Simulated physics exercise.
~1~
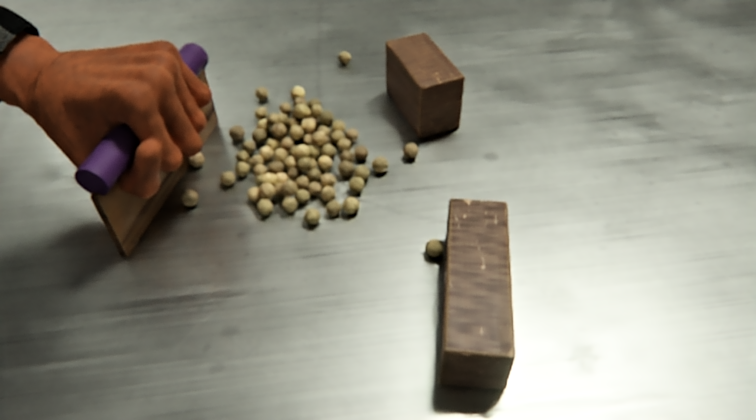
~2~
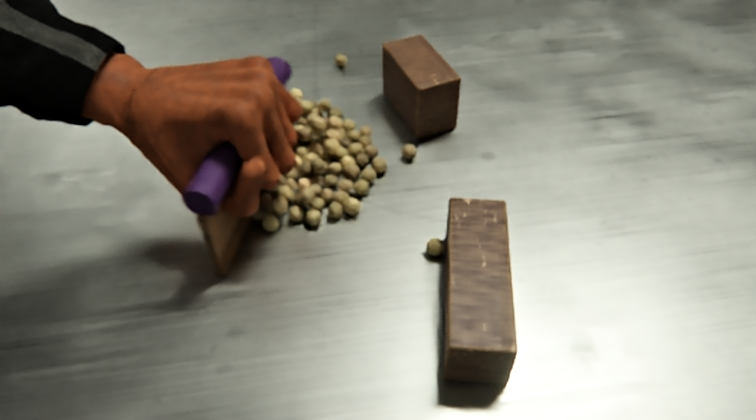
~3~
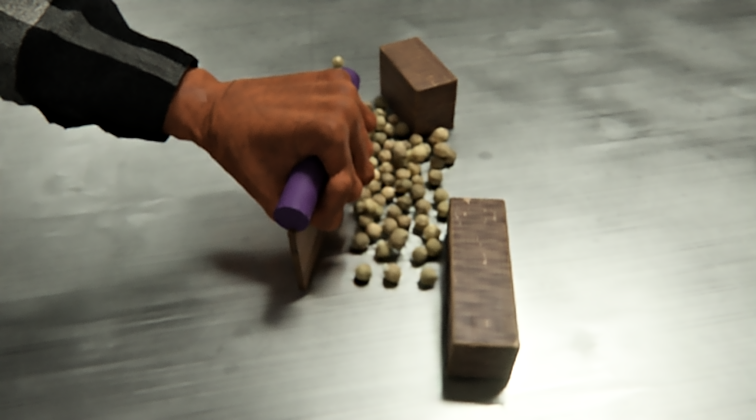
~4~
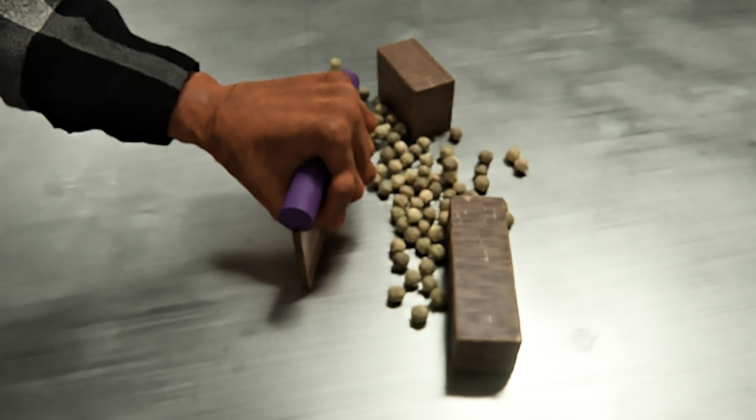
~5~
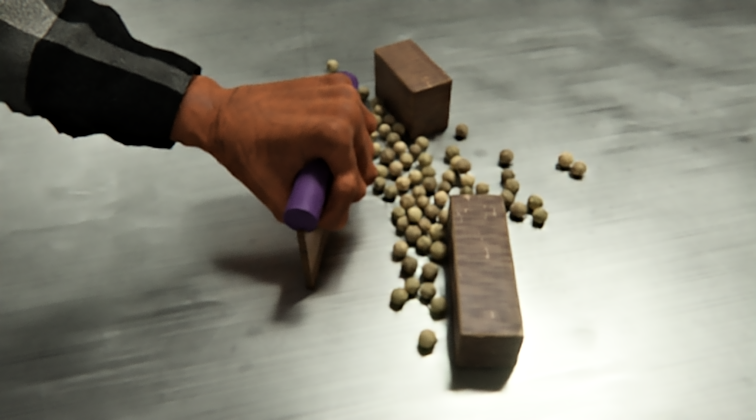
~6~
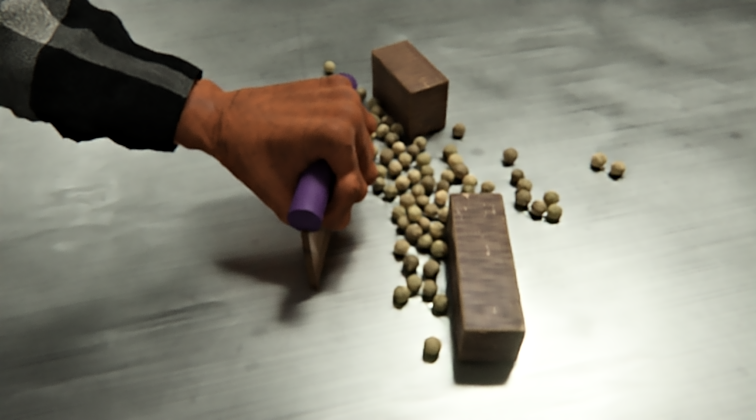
The clip shows a hand pushing a purple-handled scraper rightwards into a pile of small round nuts, driving them against two brown blocks. The scraper stops as some nuts roll through the gap between the blocks, while most remain held up in front of them.
